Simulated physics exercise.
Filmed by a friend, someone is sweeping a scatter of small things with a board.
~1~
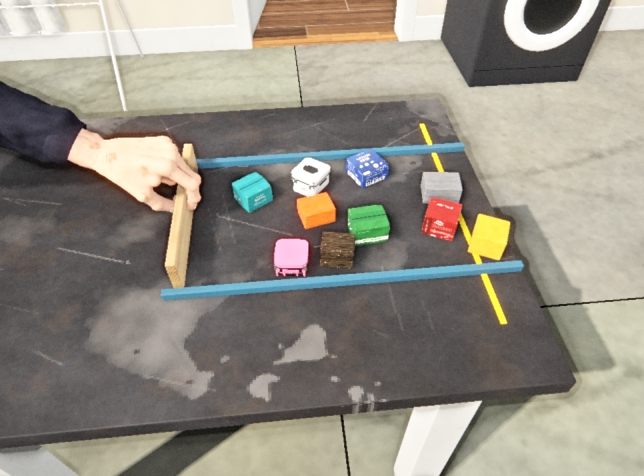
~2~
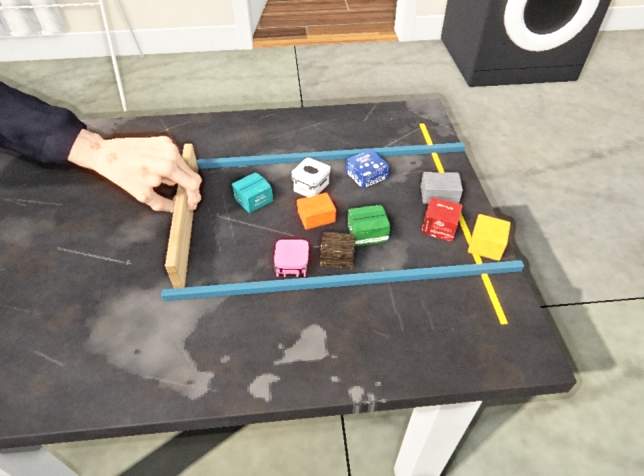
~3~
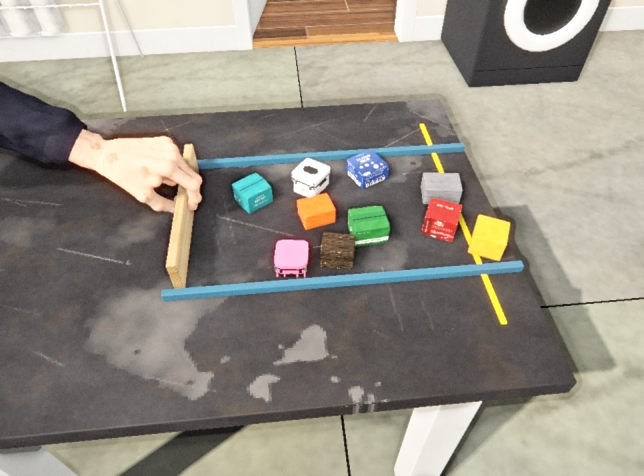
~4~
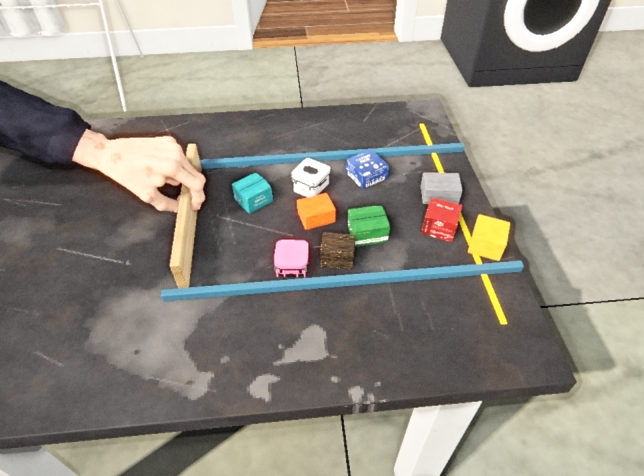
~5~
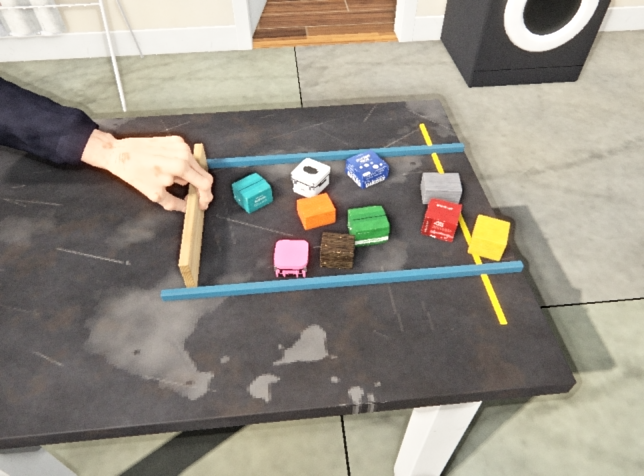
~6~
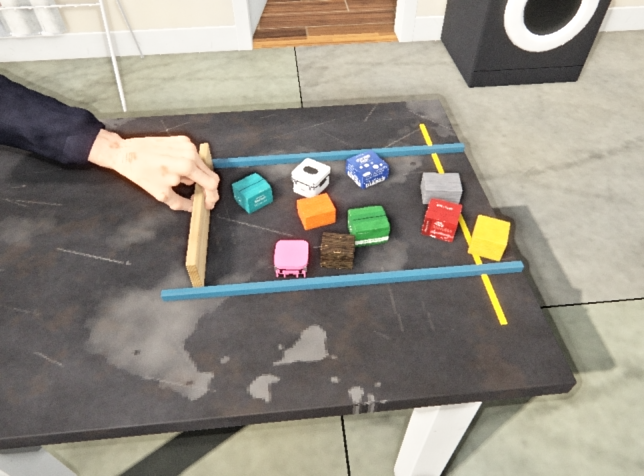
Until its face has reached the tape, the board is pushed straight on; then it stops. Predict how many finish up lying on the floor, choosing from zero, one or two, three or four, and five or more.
My prediction is five or more.
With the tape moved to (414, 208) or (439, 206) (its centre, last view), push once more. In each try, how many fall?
Respectively 0 and 2.
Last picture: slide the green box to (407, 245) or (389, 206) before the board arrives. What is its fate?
First spot: Gone; second: Gone.
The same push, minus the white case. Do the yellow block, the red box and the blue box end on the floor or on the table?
Yellow block down, red box down, blue box still up.
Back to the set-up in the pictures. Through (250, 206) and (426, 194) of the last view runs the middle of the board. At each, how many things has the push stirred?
1 and 10.
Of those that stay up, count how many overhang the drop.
Overhanging ones - 0.
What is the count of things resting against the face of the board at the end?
The number is 4.
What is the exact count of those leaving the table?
The number is 6.
Early on, none off yet; yellow block at rest near (489, 238); grey block at rest near (441, 189); red box at rest near (442, 220).
A while later, none off yet; yellow block moving near (493, 238); grey block at rest near (441, 189); red box travelled about its own width near (461, 216).
Finally, the number that fall off is five or more; lost, black block, green box, blue box, red box, grey block and yellow block.
